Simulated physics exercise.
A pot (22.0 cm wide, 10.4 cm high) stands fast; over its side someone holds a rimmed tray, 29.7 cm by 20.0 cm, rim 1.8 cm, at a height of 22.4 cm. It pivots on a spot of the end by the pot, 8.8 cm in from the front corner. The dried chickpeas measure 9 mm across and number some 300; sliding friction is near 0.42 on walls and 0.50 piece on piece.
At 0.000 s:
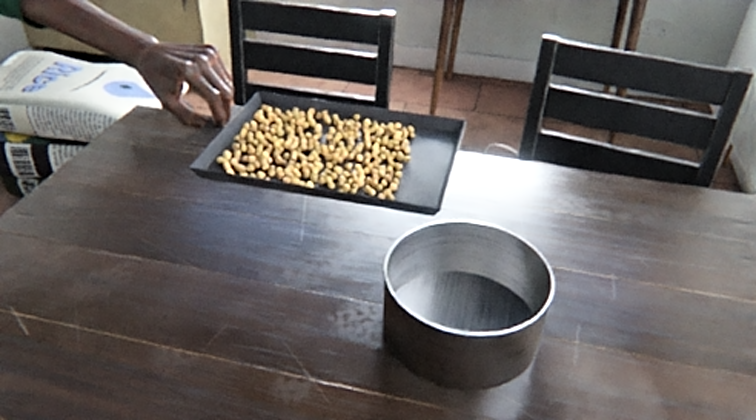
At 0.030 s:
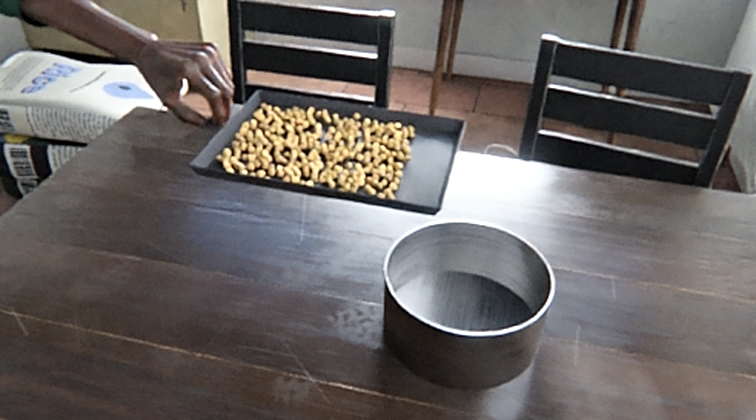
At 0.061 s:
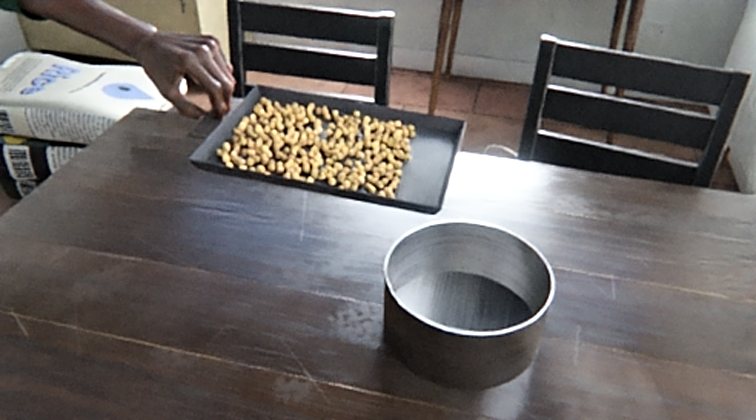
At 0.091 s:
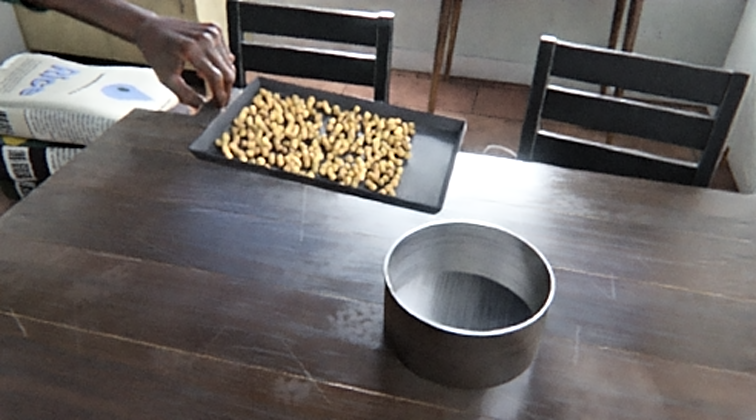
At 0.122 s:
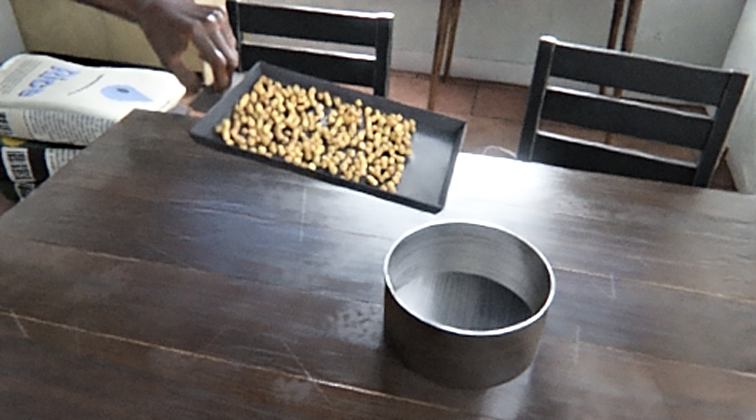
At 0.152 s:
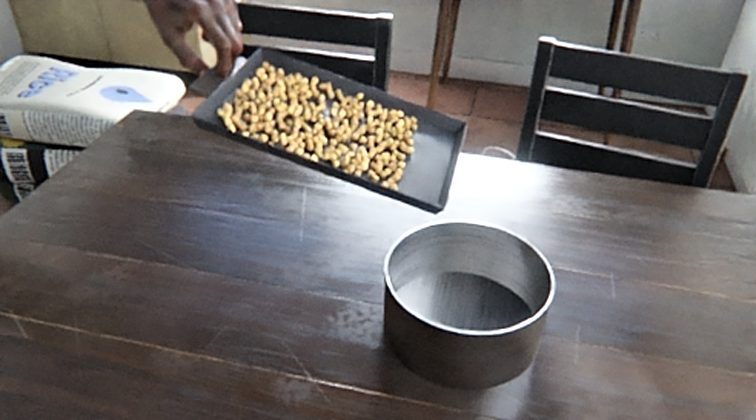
At a dark wooden table, a hand held a black tray of small tan pieces beside a round metal pot, then gradually raised the tray's left end, slanting it down toward the right.
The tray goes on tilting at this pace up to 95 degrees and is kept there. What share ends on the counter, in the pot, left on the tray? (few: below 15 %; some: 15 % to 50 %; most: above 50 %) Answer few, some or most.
On the counter: Some; in the pot: Most; left on the tray: Few.
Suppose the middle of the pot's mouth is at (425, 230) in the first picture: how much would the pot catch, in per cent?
About 30 per cent.
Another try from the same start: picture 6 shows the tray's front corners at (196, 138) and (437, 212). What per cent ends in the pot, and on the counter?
Pot 95, counter 5.
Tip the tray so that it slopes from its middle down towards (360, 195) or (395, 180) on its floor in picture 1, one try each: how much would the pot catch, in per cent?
About 60 and 100 per cent.
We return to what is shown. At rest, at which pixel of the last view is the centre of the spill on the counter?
Near (548, 267).
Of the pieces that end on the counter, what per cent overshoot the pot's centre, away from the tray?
About 90 per cent.
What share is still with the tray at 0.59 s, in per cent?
Some 70 per cent of the load.
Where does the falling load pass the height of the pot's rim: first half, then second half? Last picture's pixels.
First near (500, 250), later near (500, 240).
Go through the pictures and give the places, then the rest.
Tray tilt 0 degrees, front corners at (198, 165) and (436, 204); middle of the pieces at (323, 148); pot at (468, 271), in the first picture.
Tray tilt 1 degrees, front corners at (197, 163) and (436, 204); middle of the pieces at (323, 147), in the second picture.
Tray tilt 2 degrees, front corners at (197, 157) and (436, 203); middle of the pieces at (323, 144), in the third picture.
Tray tilt 5 degrees, front corners at (197, 146) and (437, 203), lowest corner right back; middle of the pieces at (324, 138), in the fourth picture.
Tray tilt 9 degrees, front corners at (197, 131) and (439, 203), lowest corner right back; middle of the pieces at (325, 130), in the fifth picture.
Tray tilt 14 degrees, front corners at (199, 114) and (440, 203), lowest corner right back; middle of the pieces at (327, 122); pot at (469, 271). Its pace works out near 155 degrees a second, in the sixth picture.
Then, at 0.42 s, tilt 55 degrees; the tray holds 100 %, the pot 0 %.
Then, at 0.59 s, tilt 81 degrees; the tray holds 70 %, the pot 0 %.
After 0.89 s, tilt 95 degrees; the tray holds 0 %, the pot 70 %.
By 1.6 s all is still; counter 30 %, pot 70 %, tray 0 %.
